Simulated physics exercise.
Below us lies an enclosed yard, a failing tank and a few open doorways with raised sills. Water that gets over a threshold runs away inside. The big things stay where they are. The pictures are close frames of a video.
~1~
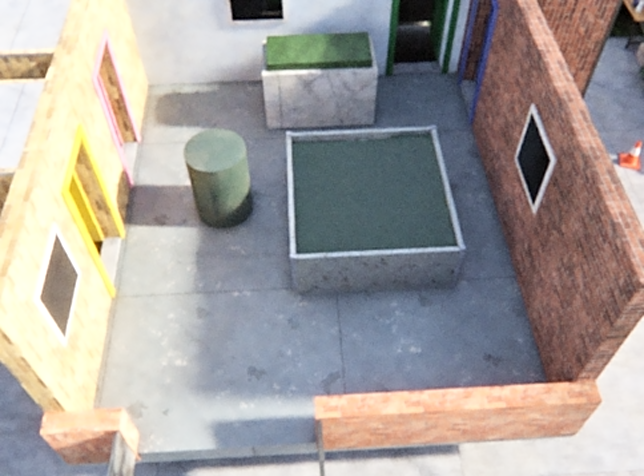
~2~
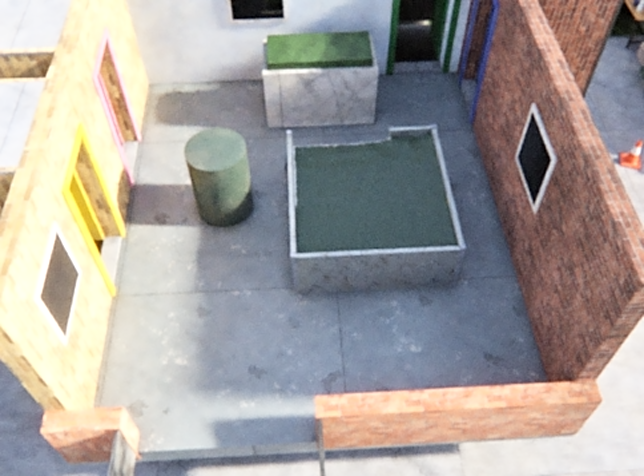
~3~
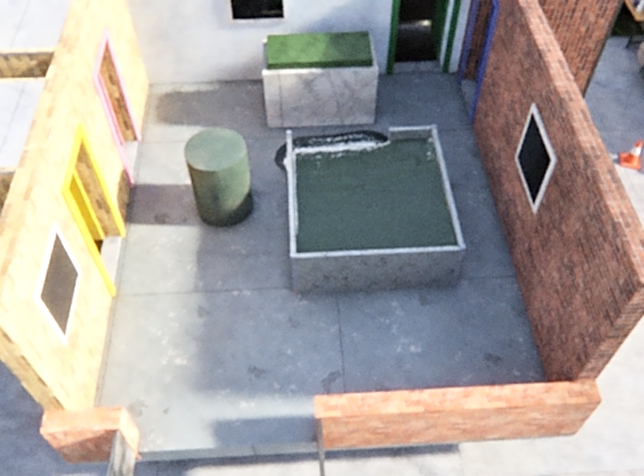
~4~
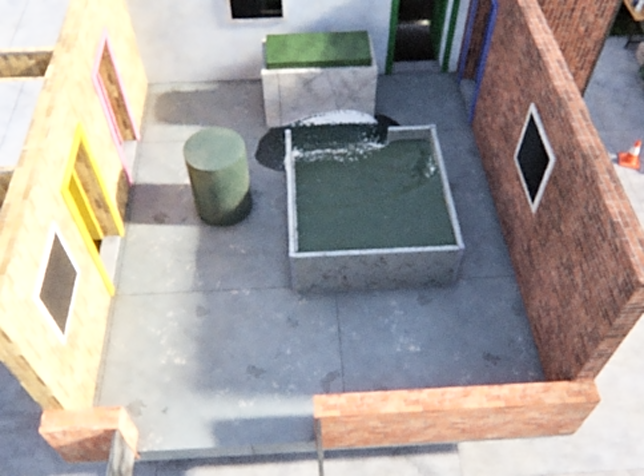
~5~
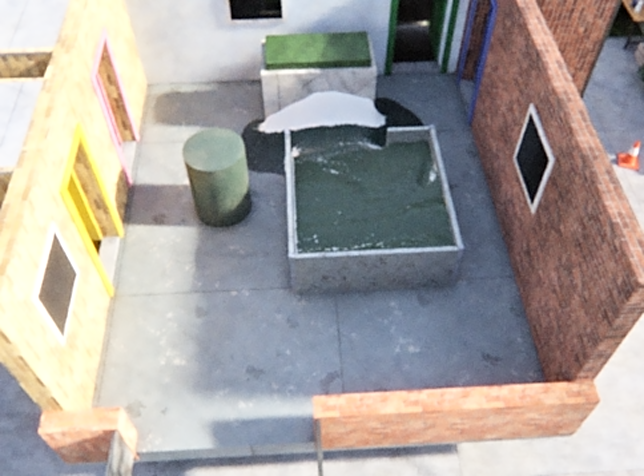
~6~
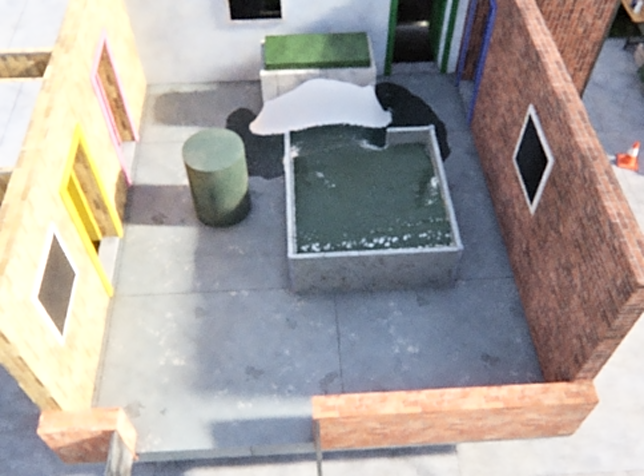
To begin with, a square open tank of dark green water sits still in a walled yard beside a green cylinder. Then its far wall gives way, and water pours out through the gap, foaming white and spreading in a dark sheet to both sides across the grey floor while ripples cross the tank.
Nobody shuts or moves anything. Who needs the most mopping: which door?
The pink doorway takes the most.
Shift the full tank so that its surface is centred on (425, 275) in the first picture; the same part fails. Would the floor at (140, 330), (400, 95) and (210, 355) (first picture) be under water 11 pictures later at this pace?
One after the other: Dry, under water, no water.
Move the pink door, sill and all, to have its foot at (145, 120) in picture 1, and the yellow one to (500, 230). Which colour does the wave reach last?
The door marked yellow.
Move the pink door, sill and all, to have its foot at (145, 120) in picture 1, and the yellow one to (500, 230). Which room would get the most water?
The one in pink.
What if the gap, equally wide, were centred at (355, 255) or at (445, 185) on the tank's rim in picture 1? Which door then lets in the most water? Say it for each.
Case one the green-painted one, case two the green door.
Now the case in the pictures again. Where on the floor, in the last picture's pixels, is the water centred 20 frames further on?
Around (327, 174).
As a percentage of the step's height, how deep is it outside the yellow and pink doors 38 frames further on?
Roughly 140 per cent, then 480 per cent.
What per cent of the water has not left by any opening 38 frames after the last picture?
About 78 per cent.
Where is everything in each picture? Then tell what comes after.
In the first picture, the open tank at (369, 191) is whole and still.
In the second picture, water pours out on the open tank's far side and has run to a hidden place.
In the third picture, the front is at a hidden place, out from the gap on the open tank's far side.
In the fourth picture, water pours out on the open tank's far side and has run to (381, 119).
In the fifth picture, the front is at (388, 103), out from the gap on the open tank's far side.
In the sixth picture, the front is at (399, 89), out from the gap on the open tank's far side.
A moment on, water covers 30 % of the floor; pink door not reached, yellow door not reached, blue door wet at the sill, nothing in, green door a trickle in.
Next, water covers 40 % of the floor; pink door a lot in, yellow door wet at the sill, nothing in, blue door some in, green door some in.
Then, water covers 70 % of the floor; pink door a lot in, yellow door a trickle in, blue door a lot in, green door some in.
Later, water covers 90 % of the floor; pink door a lot in, yellow door a trickle in, blue door a lot in, green door a lot in.
In the end, water covers 100 % of the floor; pink door a lot in, yellow door some in, blue door a lot in, green door a lot in; the pink door has let in the most.
